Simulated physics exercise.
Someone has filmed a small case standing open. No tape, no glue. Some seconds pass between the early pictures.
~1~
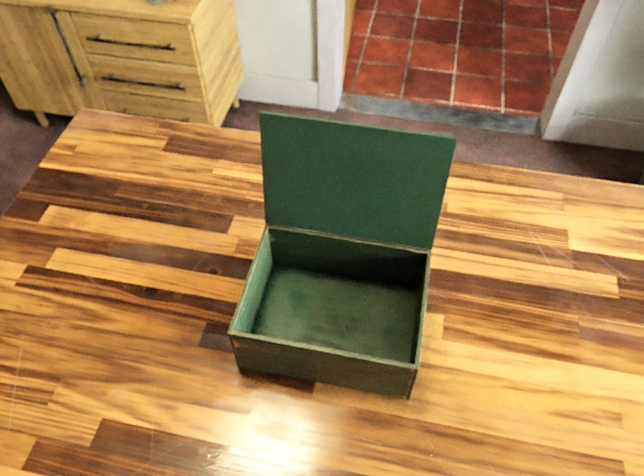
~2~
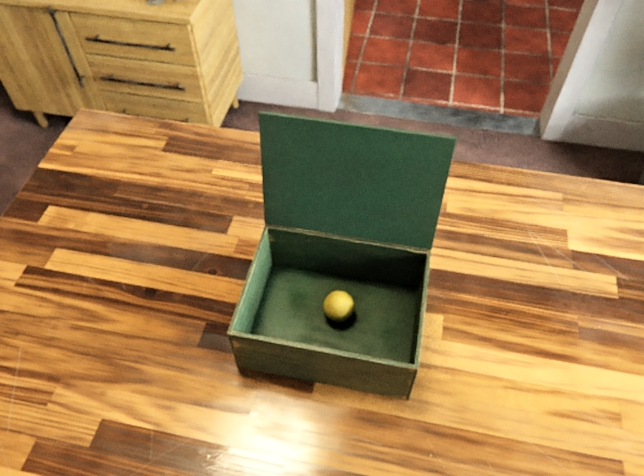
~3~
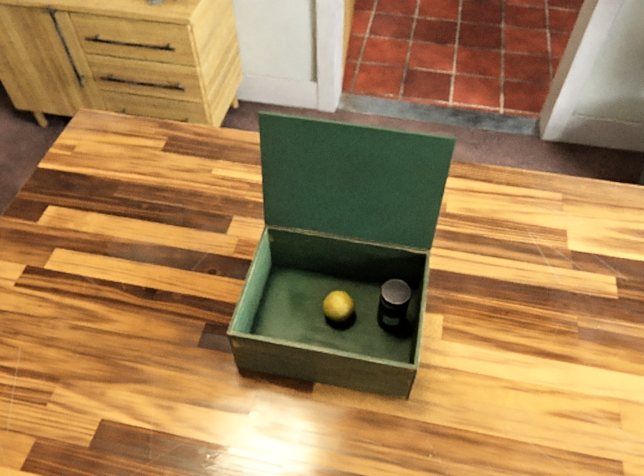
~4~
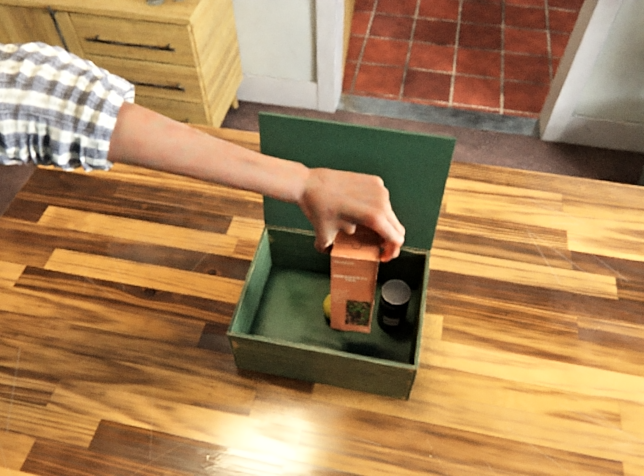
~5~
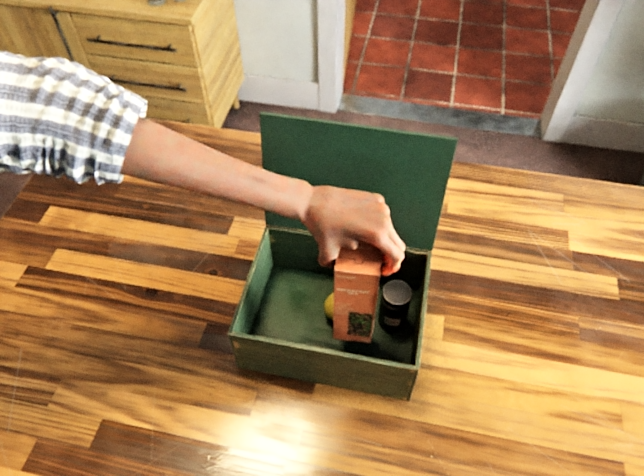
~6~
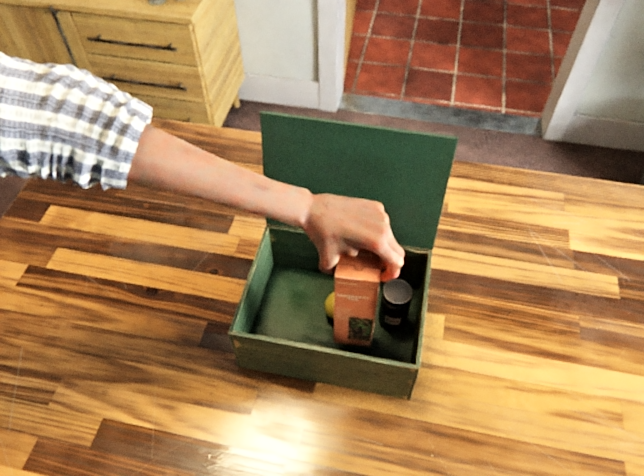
A hand lowers an orange carton into an open green box beside a black shaker.
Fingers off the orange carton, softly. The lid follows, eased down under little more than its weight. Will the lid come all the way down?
As it turns out, it is held up.
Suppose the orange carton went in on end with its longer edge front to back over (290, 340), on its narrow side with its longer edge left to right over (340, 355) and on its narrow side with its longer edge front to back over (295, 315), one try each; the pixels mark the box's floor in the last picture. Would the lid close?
In the first case it will not close; in the second case it shuts flat; in the third case it shuts flat.
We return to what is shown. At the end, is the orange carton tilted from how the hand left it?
It keeps its pose.
Then, 0.60 s on from there, orange carton turned 11° from how it was put near (345, 313); yellow lemon shifted a little.
Then, 1.30 s on from there, lid 81° above the rim; orange carton shifted about its own width near (353, 322); yellow lemon shifted about its own width.
Then, 1.80 s on from there, lid 36° above the rim; orange carton shifted about its own width near (353, 322); yellow lemon shifted about its own width.
In the end, lid 33° above the rim; moved from the start, orange carton and yellow lemon; black shaker unmoved. At the end, from the last picture's camera, orange carton near (351, 326).
